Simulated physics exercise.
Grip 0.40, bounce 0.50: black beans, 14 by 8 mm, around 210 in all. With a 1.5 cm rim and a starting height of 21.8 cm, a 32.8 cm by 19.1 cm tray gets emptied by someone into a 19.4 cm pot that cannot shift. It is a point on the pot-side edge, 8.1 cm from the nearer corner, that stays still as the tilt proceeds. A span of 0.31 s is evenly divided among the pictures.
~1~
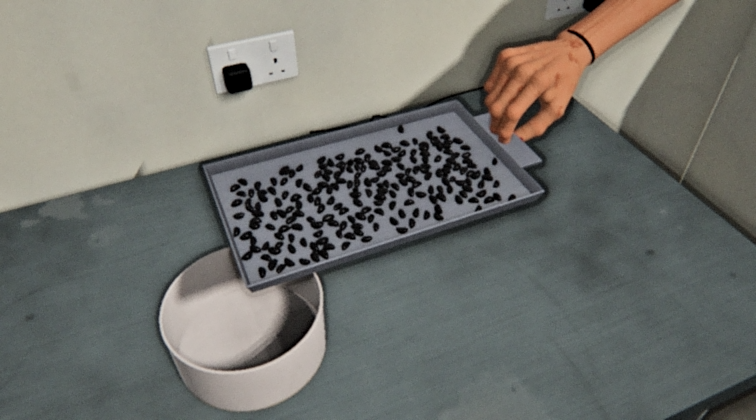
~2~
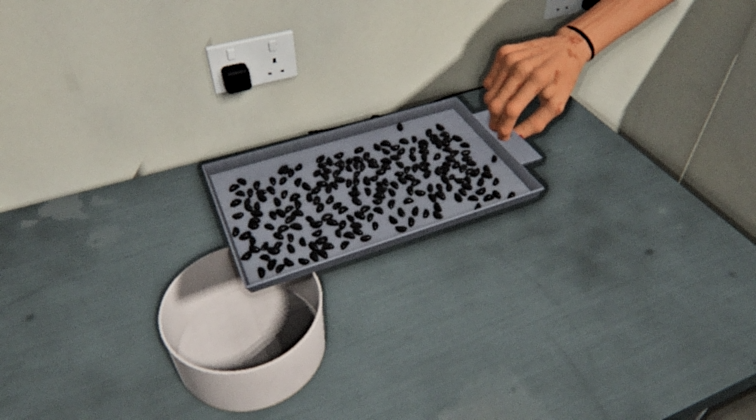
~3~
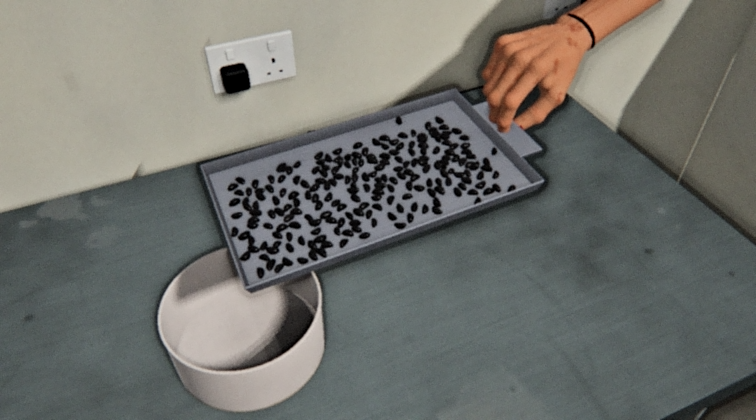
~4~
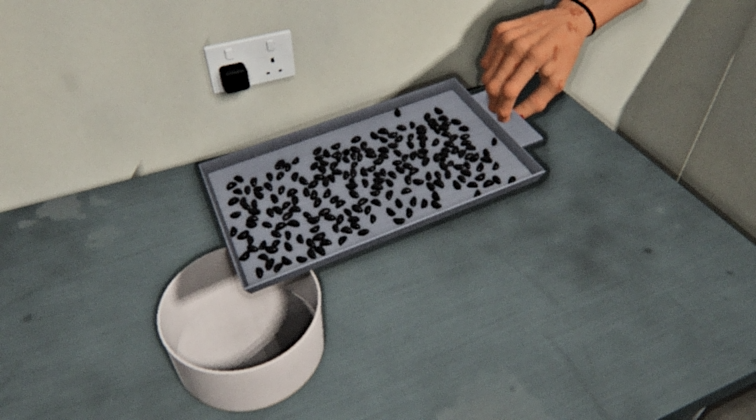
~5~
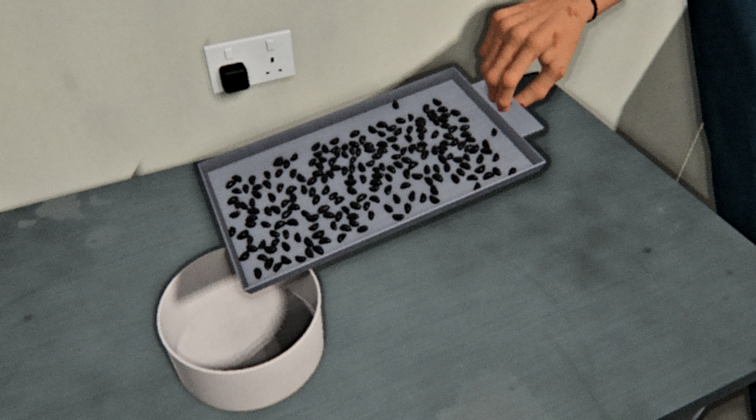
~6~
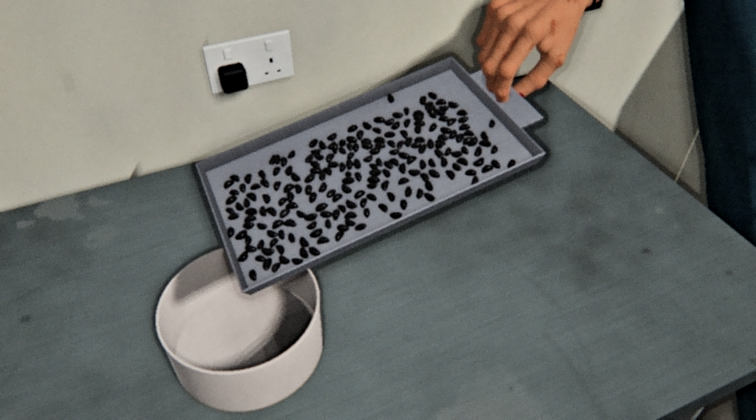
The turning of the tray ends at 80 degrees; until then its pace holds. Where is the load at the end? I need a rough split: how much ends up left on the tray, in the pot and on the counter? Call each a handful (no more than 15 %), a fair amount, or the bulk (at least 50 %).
Here is the split. Tray: A handful; pot: The bulk; counter: A fair amount.
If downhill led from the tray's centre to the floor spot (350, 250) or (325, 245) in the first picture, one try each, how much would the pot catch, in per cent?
The share comes to roughly 30 in a hundred, then roughly 35 in a hundred.
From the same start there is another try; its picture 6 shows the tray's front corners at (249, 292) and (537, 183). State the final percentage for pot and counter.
You'd end with pot at 30 and counter at 70.
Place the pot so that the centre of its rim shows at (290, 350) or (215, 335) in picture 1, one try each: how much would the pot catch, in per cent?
First try about 80 per cent, second try about 90 per cent.
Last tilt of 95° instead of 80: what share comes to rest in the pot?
You'd end up with some 65 % in the pot.
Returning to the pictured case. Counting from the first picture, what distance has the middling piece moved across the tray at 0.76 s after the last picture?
By then it sits near 11 cm from where it began.
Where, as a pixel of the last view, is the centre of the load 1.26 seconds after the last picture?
Load centre: About (235, 253) px.
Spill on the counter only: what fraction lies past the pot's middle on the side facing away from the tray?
About 80 per cent.
Then, 0.76 s after the last picture, tilt 43 degrees; the tray holds 100 %, the pot 0 %.
Then, 1.26 s after the last picture, tilt 65 degrees; the tray holds 70 %, the pot 15 %.
Then, 1.83 s after the last picture, tilt 80 degrees; the tray holds 15 %, the pot 50 %.
In the end, tray 5 %, pot 60 %, counter 35 %.
